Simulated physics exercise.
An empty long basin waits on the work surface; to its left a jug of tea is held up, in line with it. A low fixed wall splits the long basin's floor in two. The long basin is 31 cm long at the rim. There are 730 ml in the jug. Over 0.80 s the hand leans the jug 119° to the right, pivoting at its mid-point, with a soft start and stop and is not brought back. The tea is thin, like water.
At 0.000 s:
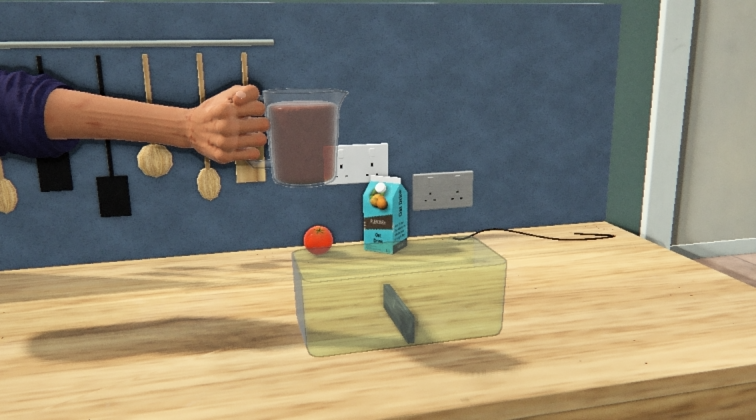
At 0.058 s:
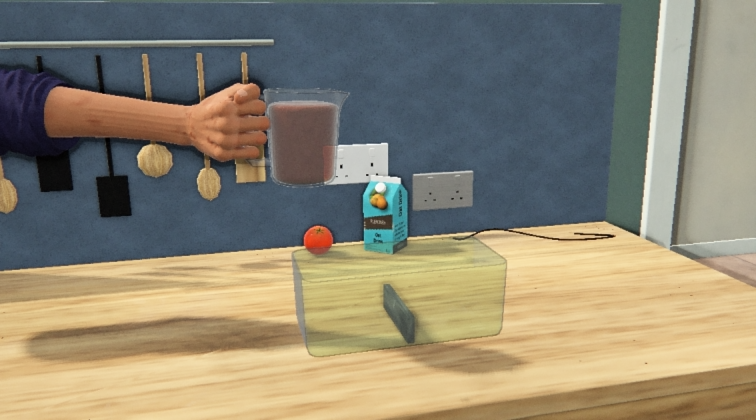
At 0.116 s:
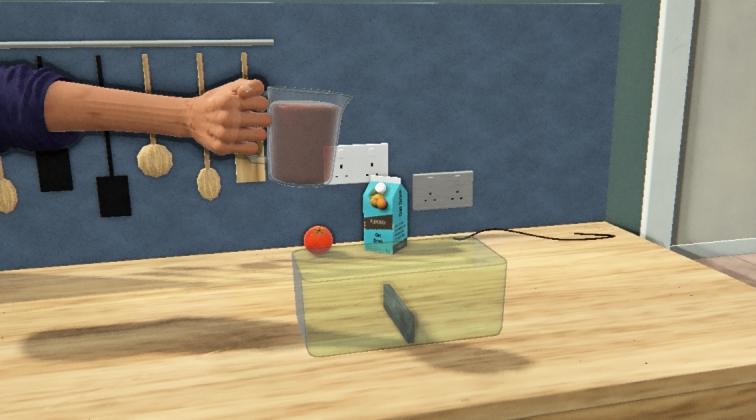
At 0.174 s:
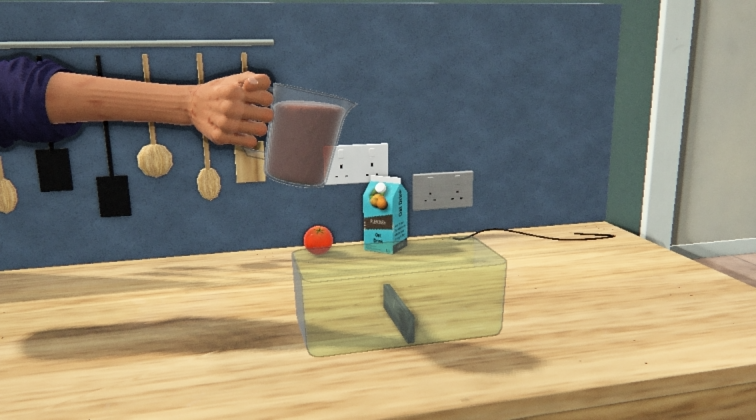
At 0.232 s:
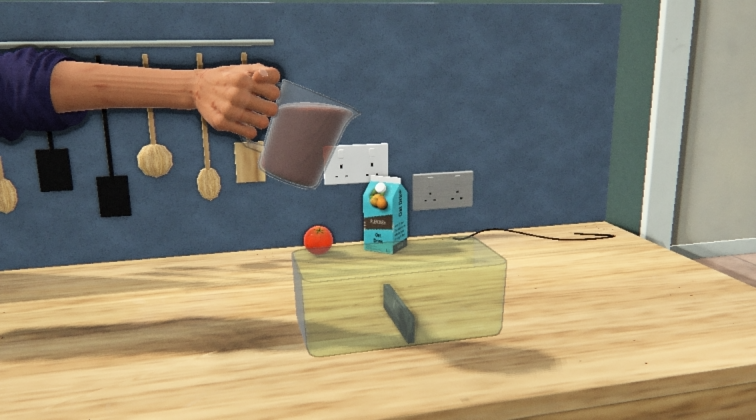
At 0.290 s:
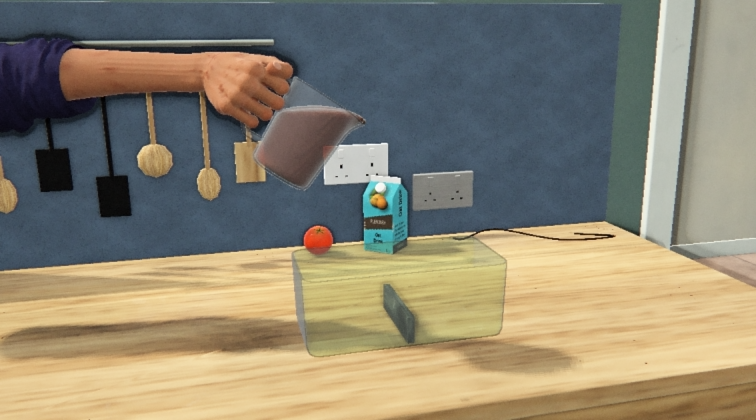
On a wooden kitchen worktop, a hand held a clear jug of brownish liquid above a long see-through basin, at first almost still, then leaned it steadily further to the right.
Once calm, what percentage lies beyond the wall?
The far part has some 54 per cent.
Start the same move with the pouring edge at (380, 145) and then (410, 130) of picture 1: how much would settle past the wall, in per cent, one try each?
First 75, then 80 per cent.
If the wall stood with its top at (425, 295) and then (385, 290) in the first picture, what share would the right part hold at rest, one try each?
First 10, then 75 per cent.
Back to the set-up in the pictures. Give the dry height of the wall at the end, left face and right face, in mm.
Left about 28 mm, right about 24 mm.
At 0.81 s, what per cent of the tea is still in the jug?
Near 6 in a hundred.
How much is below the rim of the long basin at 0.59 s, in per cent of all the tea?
About 16 per cent.
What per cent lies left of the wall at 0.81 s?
Near 28 in a hundred.
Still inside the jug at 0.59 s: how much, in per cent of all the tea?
Some 52 per cent.
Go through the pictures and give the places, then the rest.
In the first picture, it leans 0°; its right rim is at (348, 91); the tea meets the walls at (267, 105) and (337, 103); the long basin's rim runs from (297, 267) to (490, 249); the wall's top is at (398, 301).
In the second picture, it leans 2°; its right rim is at (349, 92); the tea meets the walls at (267, 105) and (337, 104).
In the third picture, it leans 6°; its right rim is at (352, 96); the tea meets the walls at (270, 104) and (340, 105).
In the fourth picture, it leans 13°; its right rim is at (357, 103); the tea meets the walls at (273, 105) and (345, 107).
In the fifth picture, it leans 23°; its right rim is at (361, 112); the tea meets the walls at (274, 117) and (353, 110).
In the sixth picture, it leans 35°; its right rim is at (364, 124); the tea meets the walls at (268, 127) and (356, 117); 1 per cent is over the edge.
By 0.59 s the tilt is 100° and 52 per cent is still to pour, 0 is left of the wall and 16 right of it.
By 0.81 s the tilt is 119° and 6 per cent is still to pour, 28 is left of the wall and 50 right of it.
By 1.05 s the tilt is 119° and 0 per cent is still to pour, 44 is left of the wall and 53 right of it.
By 1.30 s the tilt is 119° and 0 per cent is still to pour, 44 is left of the wall and 54 right of it.
At rest 44 per cent lies left of the wall, 54 right of it and 3 outside.
